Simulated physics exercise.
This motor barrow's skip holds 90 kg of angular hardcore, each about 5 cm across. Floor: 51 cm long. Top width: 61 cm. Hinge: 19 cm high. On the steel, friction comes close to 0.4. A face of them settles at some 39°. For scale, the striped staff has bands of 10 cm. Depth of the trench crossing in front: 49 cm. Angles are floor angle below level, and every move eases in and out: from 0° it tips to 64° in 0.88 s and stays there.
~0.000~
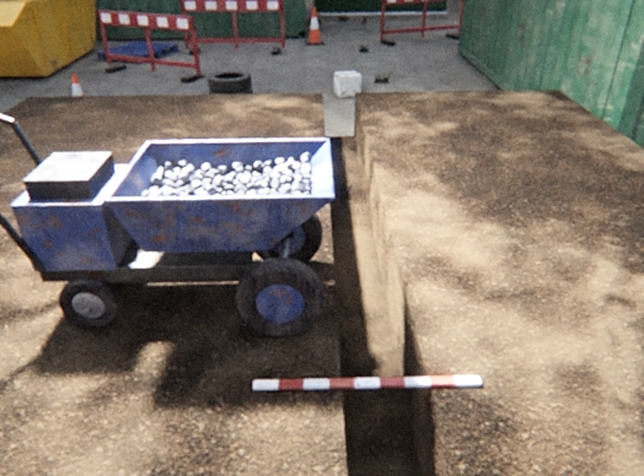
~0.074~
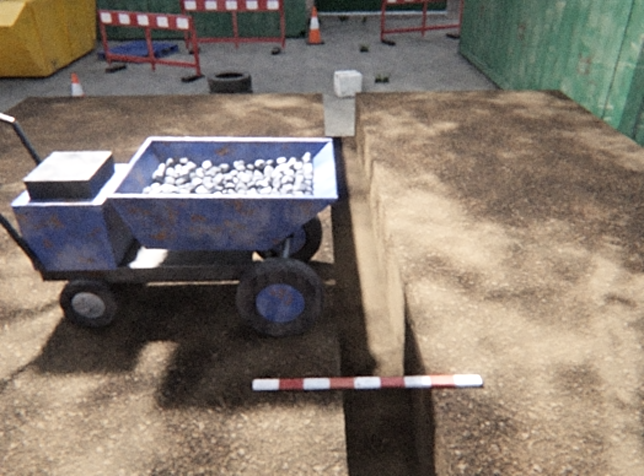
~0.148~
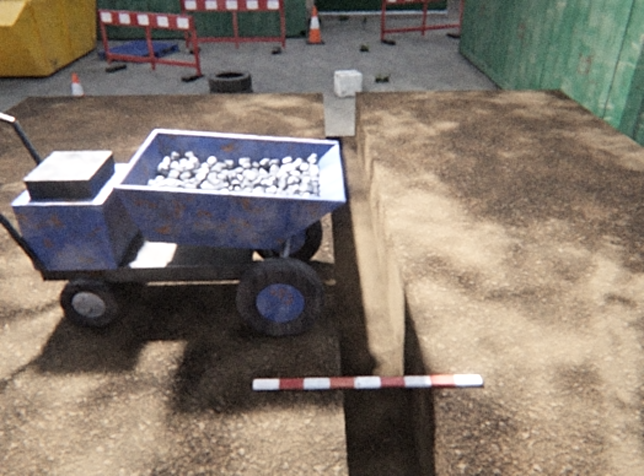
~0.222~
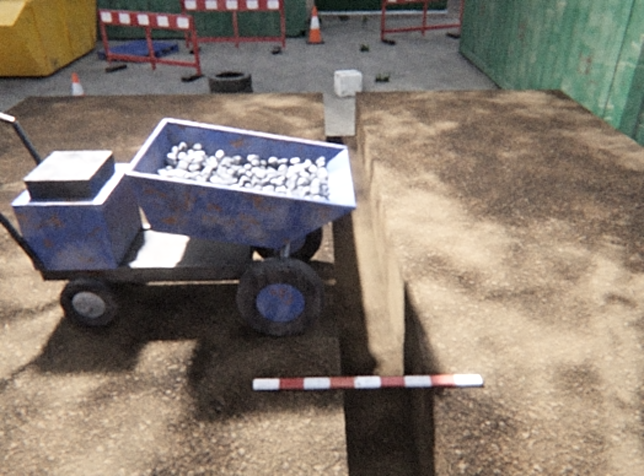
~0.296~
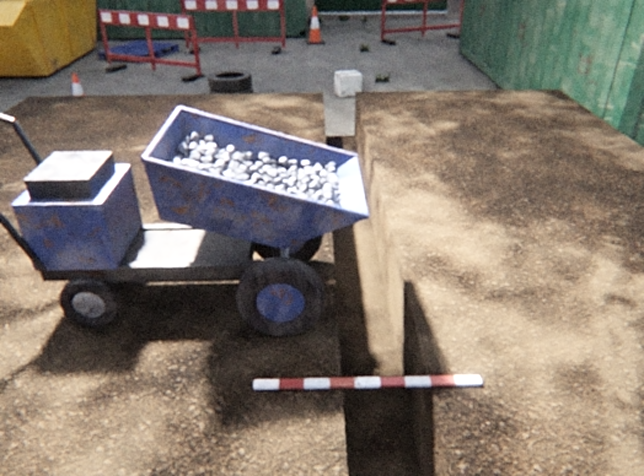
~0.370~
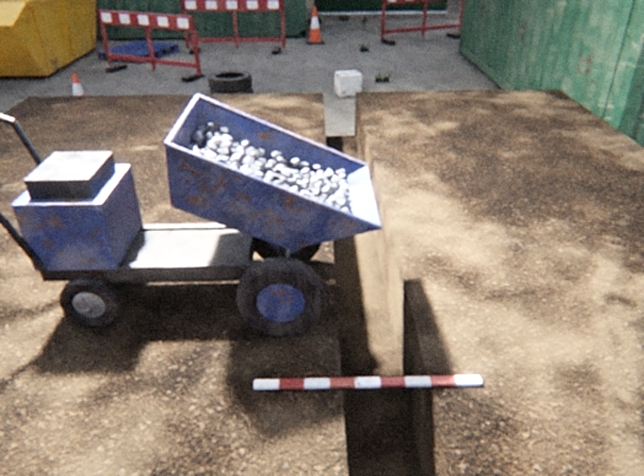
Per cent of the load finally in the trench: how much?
Approx. 37 %.
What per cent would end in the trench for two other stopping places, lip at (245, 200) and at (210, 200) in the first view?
About 100 and 65 per cent.
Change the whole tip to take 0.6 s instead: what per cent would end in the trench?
That works out at about 30 in a hundred.
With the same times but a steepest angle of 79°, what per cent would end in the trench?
Roughly 10%.
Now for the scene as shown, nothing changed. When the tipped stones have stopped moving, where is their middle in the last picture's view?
Somewhere near pixel (426, 291).
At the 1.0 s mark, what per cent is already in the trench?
By that point it's something like 0 in a hundred.
After 0.7 s the floor is at 54°; 100 % in the skip; the foremost stones are at (384, 240).
After 1.0 s the floor is at 64°; 87 % in the skip, 1 % in the trench, 12 % past the trench; the foremost stones are at (434, 280).
After 1.3 s the floor is at 64°; 41 % in the skip, 3 % in the trench, 56 % past the trench; the foremost stones are at (521, 288).
After 3.3 s the floor is at 64°; 3 % in the skip, 37 % in the trench, 60 % past the trench; the foremost stones are at (558, 289).
